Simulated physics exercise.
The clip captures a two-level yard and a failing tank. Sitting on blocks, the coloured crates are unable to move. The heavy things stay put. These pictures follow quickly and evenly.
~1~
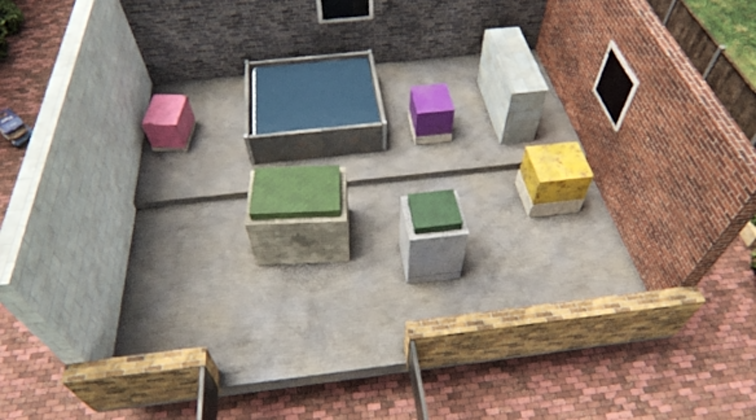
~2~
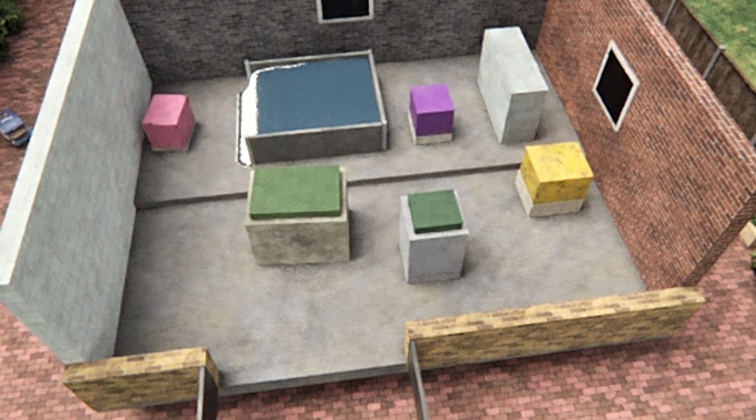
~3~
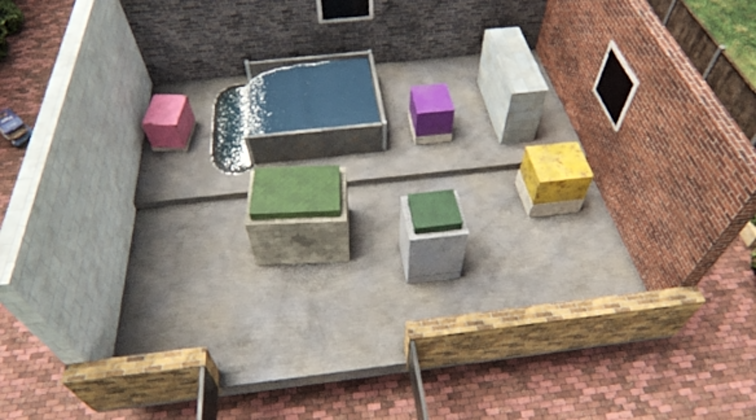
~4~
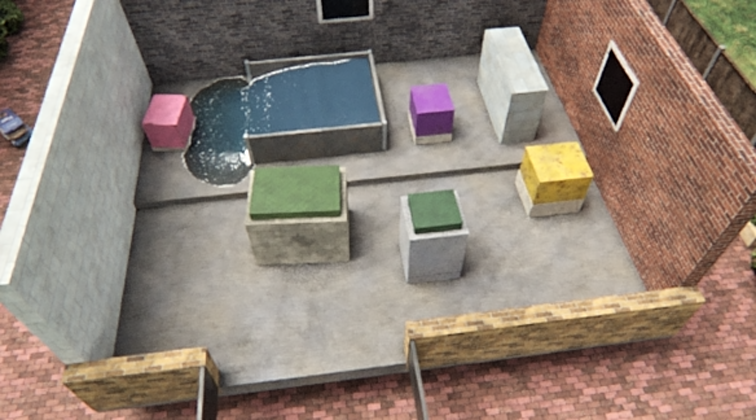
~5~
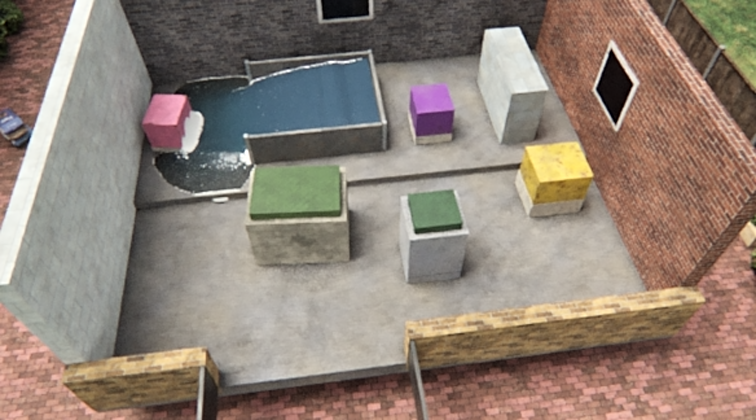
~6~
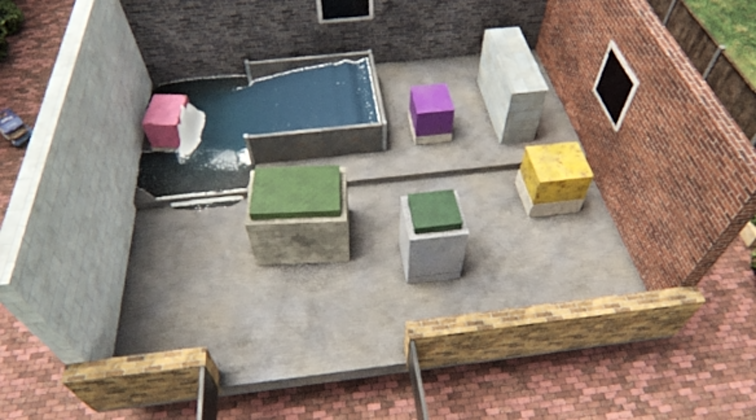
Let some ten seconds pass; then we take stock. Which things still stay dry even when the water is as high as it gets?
The yellow crate is protected, the purple crate is protected, the pink crate is exposed.
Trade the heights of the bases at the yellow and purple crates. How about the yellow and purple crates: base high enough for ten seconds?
Briefly, the yellow crate is left untouched and the purple crate is left untouched.
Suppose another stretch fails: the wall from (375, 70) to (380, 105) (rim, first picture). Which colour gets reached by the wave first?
My answer: The purple-painted one.
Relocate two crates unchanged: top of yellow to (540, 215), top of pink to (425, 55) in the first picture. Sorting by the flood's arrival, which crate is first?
First: The one in pink.
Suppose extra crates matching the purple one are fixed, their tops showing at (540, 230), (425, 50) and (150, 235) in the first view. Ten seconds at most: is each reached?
Going in order, the first crate remains untouched, the second remains untouched, while the third gets reached.
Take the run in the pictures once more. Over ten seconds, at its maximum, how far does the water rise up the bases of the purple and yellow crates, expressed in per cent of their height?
10 %, then 20 %.
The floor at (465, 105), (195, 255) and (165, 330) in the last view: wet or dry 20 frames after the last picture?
First spot clear, second spot swamped, third spot swamped.
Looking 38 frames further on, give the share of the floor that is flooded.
Around 60 percent.
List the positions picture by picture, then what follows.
In the first frame, the tank at (313, 95) is whole and still.
In the second frame, water pours out at (253, 118) and has run to a hidden place.
In the third frame, the front is at (229, 170), out from the gap at (253, 119).
In the fourth frame, the front is at (207, 178), out from the gap at (253, 119).
In the fifth frame, the front is at a hidden place, out from the gap at (253, 119).
In the sixth frame, the front is at (138, 179), out from the gap at (253, 119).
A moment on, water covers 15 % of the floor; the yellow crate not reached, the purple crate not reached, the pink crate water round its plinth.
Next, water covers 25 % of the floor; the yellow crate not reached, the purple crate not reached, the pink crate water round its plinth.
Then, water covers 35 % of the floor; the yellow crate not reached, the purple crate not reached, the pink crate water round its plinth.
Later, water covers 60 % of the floor; the yellow crate not reached, the purple crate water round its plinth, the pink crate water round its plinth.
In the end, water covers 85 % of the floor; the yellow crate stayed above the water, the purple crate stayed above the water, the pink crate was topped.
